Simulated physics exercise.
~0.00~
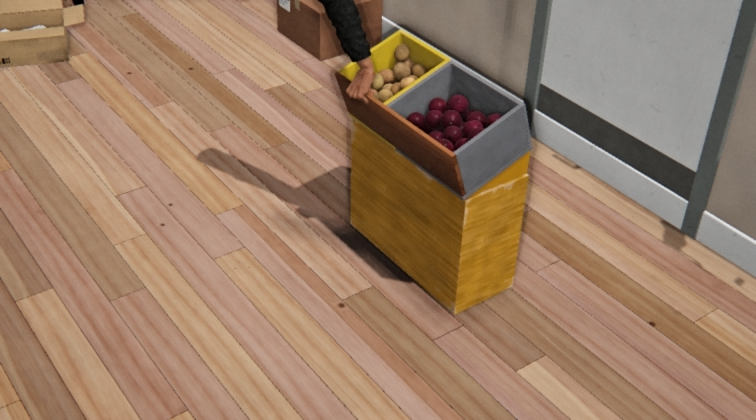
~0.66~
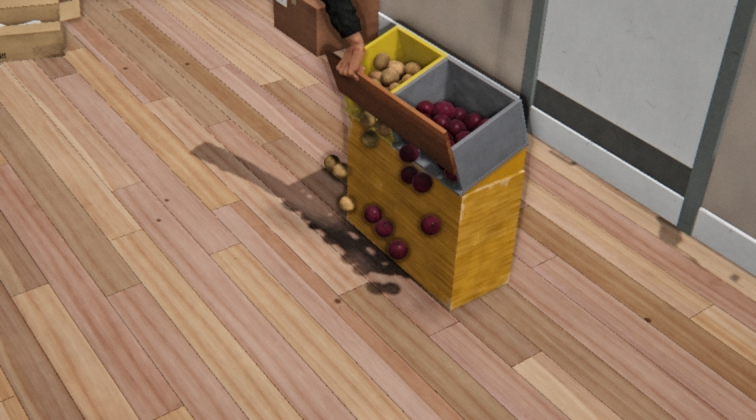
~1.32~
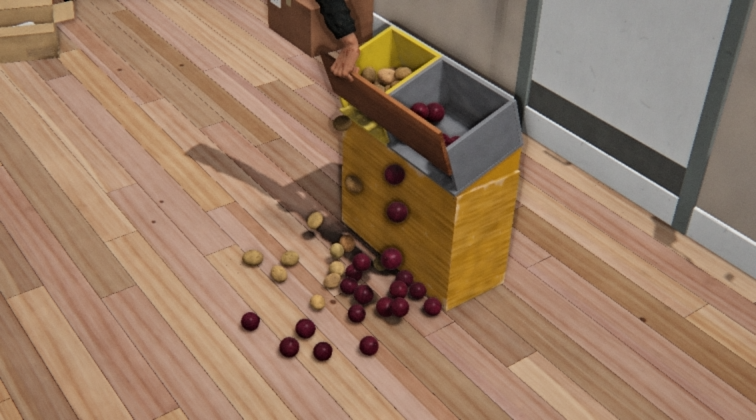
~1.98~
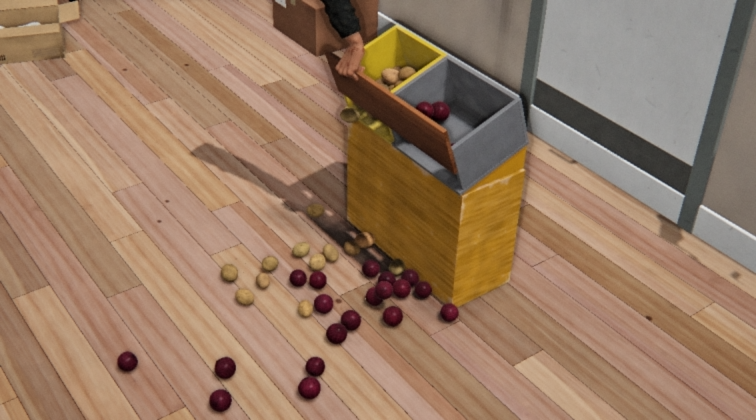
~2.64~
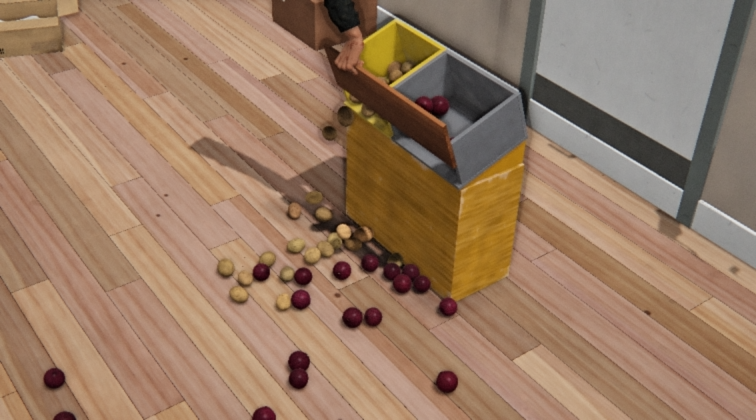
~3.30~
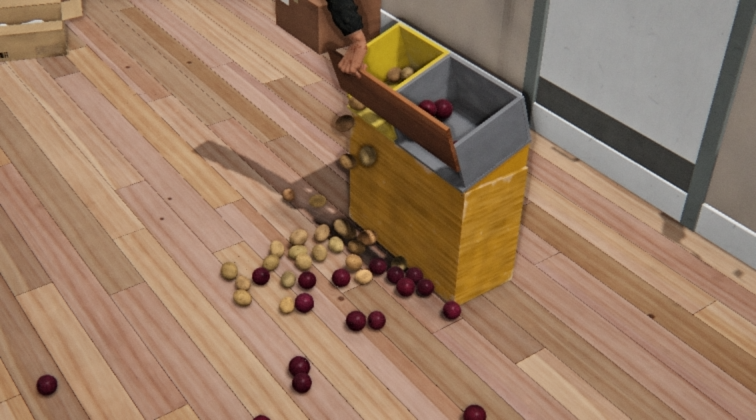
A hand lifted the brown gate on a grey hopper and a yellow hopper, and red onions and potatoes tumbled out and rolled leftward across the wooden floor, leaving a few onions in the grey one while potatoes were still dropping.
